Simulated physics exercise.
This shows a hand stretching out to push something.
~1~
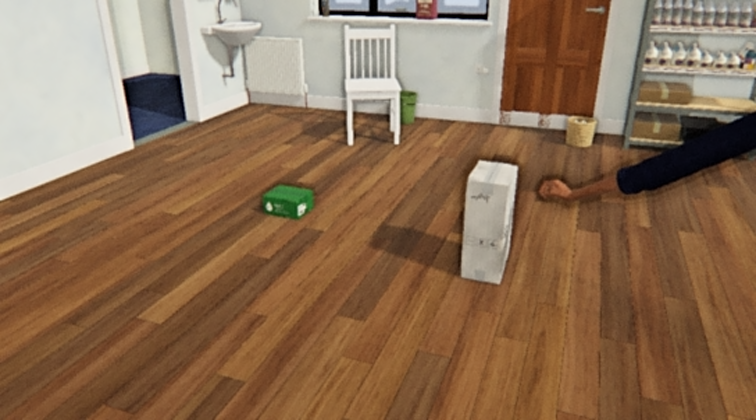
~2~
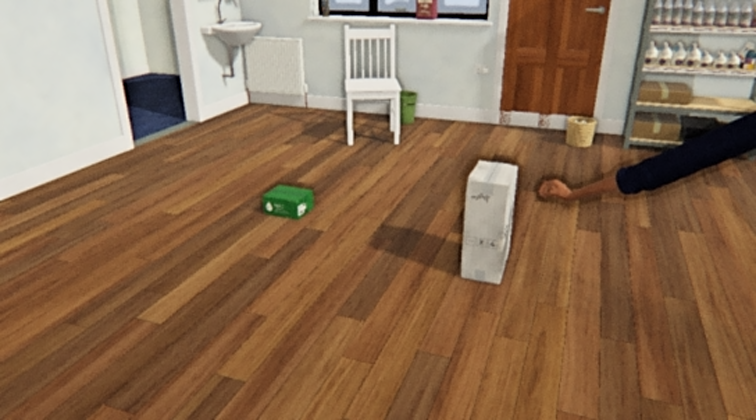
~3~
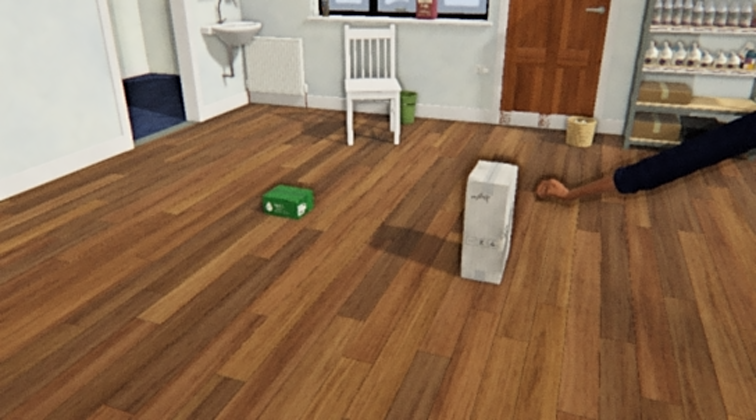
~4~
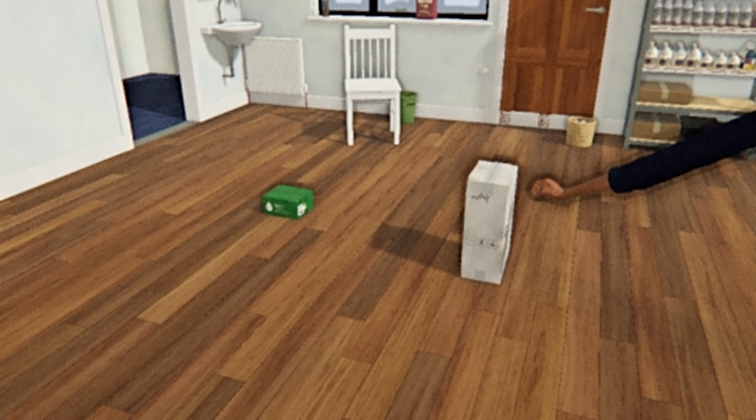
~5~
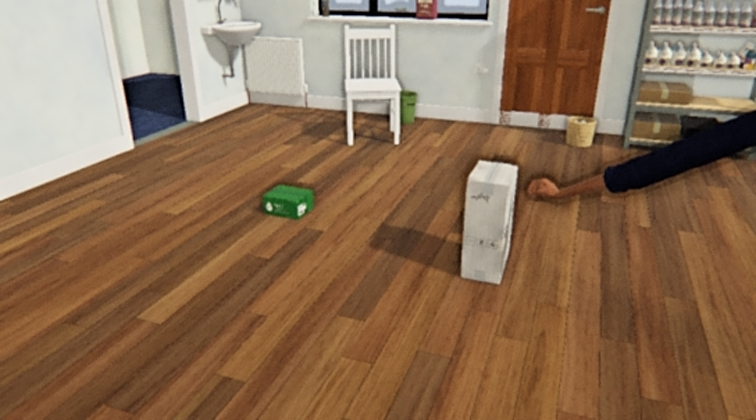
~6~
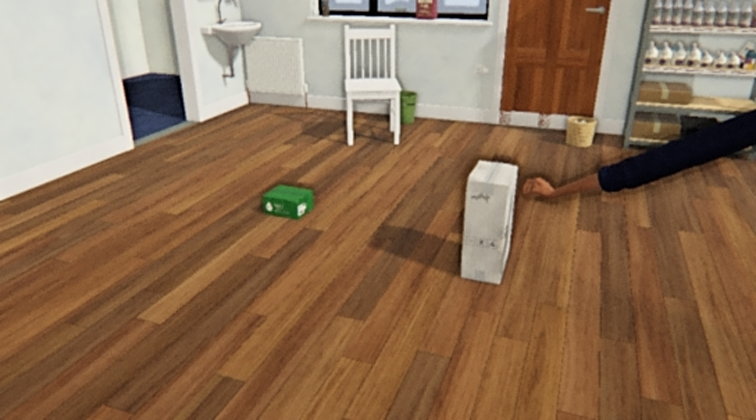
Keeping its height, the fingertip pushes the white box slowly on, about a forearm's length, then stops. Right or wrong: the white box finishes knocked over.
Right.
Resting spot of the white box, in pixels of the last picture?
End point in the final view: About (416, 239).
Then, 0.50 s later than the last frame, white box tilted by 13° near (477, 217).
Then, 1.00 s later than the last frame, white box tilted by 40° near (451, 216).
Then, 1.20 s later than the last frame, white box on its side near (423, 232).
When it is over, lying over on the floor, white box. End places, in pixels of the last picture, white box near (416, 240).
